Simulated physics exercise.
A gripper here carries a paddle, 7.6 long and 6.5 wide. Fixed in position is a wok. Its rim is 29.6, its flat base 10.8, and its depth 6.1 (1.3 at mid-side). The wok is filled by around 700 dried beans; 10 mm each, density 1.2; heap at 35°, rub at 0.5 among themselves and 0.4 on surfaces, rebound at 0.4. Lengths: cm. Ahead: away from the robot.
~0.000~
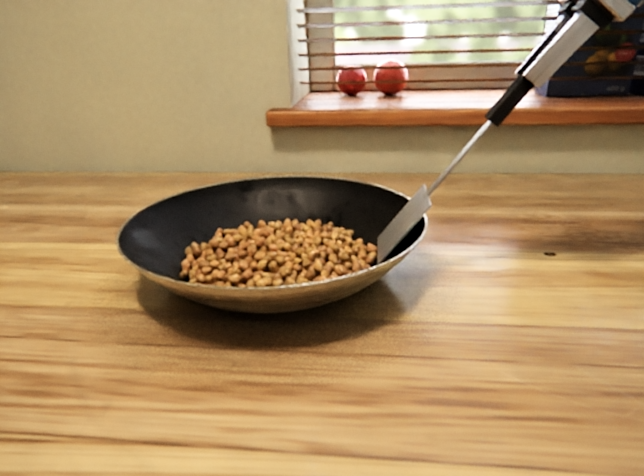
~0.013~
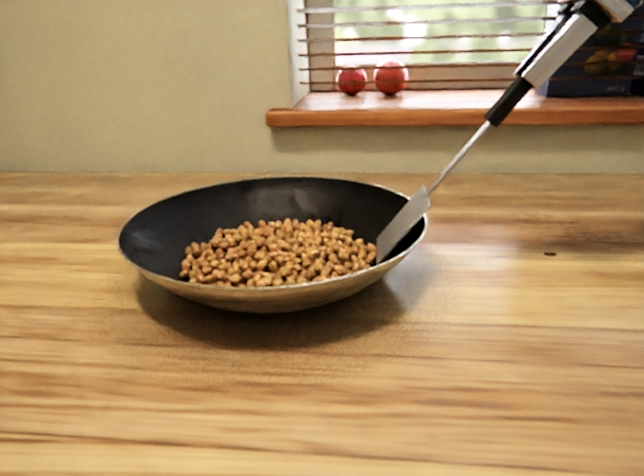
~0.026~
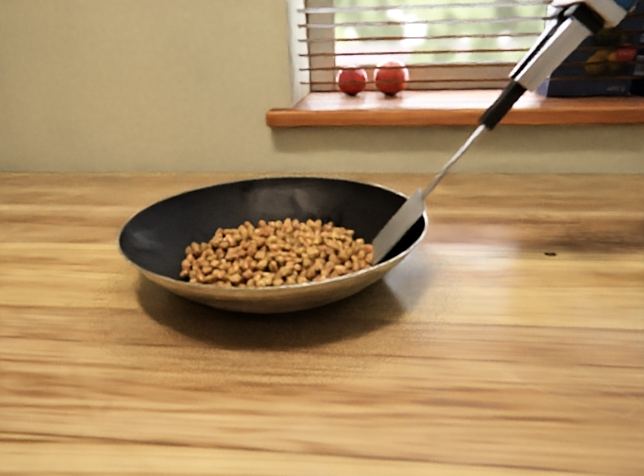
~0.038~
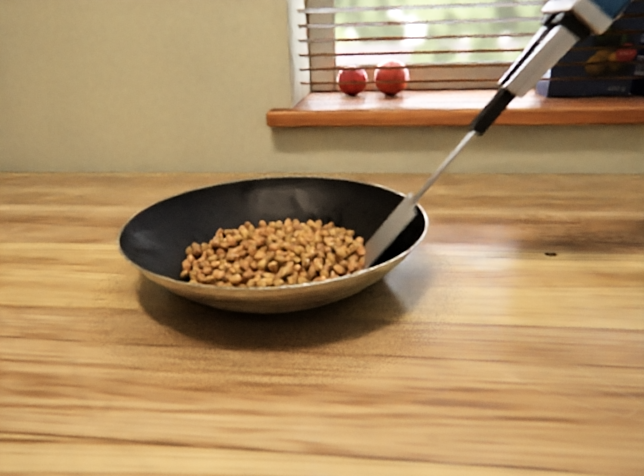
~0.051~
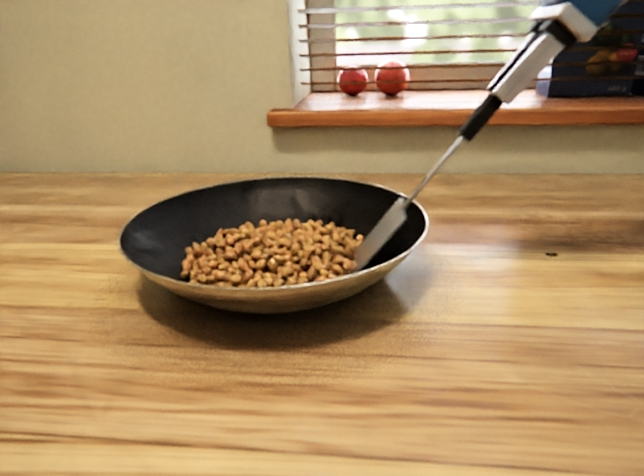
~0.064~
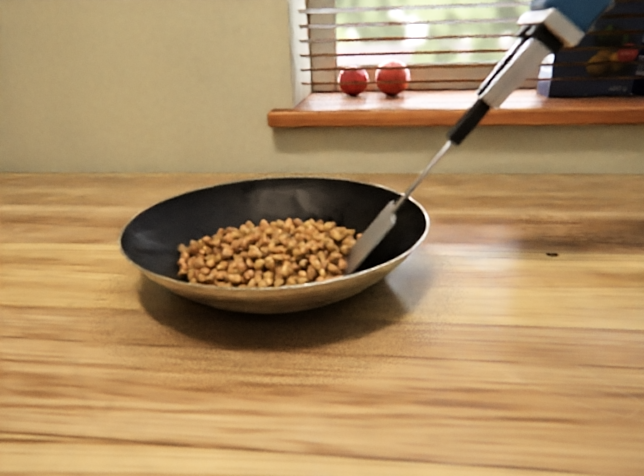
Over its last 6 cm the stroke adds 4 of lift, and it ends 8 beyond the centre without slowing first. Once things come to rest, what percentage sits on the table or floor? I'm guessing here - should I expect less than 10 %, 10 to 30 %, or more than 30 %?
You should expect less than 10 %.
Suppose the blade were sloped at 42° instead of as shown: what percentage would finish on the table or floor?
Result, estimated: 5 %.
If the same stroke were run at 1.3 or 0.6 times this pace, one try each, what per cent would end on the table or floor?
About 10 and 0 per cent.
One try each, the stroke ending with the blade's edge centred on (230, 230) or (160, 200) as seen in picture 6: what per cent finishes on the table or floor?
Around 0 per cent for the first try and 25 per cent for the second.
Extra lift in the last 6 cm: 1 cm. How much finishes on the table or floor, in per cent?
Roughly 5 percent of it.
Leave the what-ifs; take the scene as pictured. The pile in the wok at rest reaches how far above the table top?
Near 6.5 centimetres high.
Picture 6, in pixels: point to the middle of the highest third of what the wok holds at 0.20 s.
Centre: Roughly (207, 238) in the last picture.
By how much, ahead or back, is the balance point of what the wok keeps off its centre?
Ahead, by about 4.5 cm.
After 0.13 s, sloping 53°, highest piece 4 above the table; 700 in the wok.
After 0.20 s, sloping 53°, highest piece 6 above the table; 700 in the wok.
After 0.44 s, sloping 53°, highest piece 7 above the table; 671 in the wok, 24 on the table or floor, 5 on the blade or in flight.
After 1.49 s, sloping 53°, highest piece 6 above the table; 671 in the wok, 29 on the table or floor.
In the end, 671 in the wok, 29 on the table or floor. That is 4 % on the table or floor.
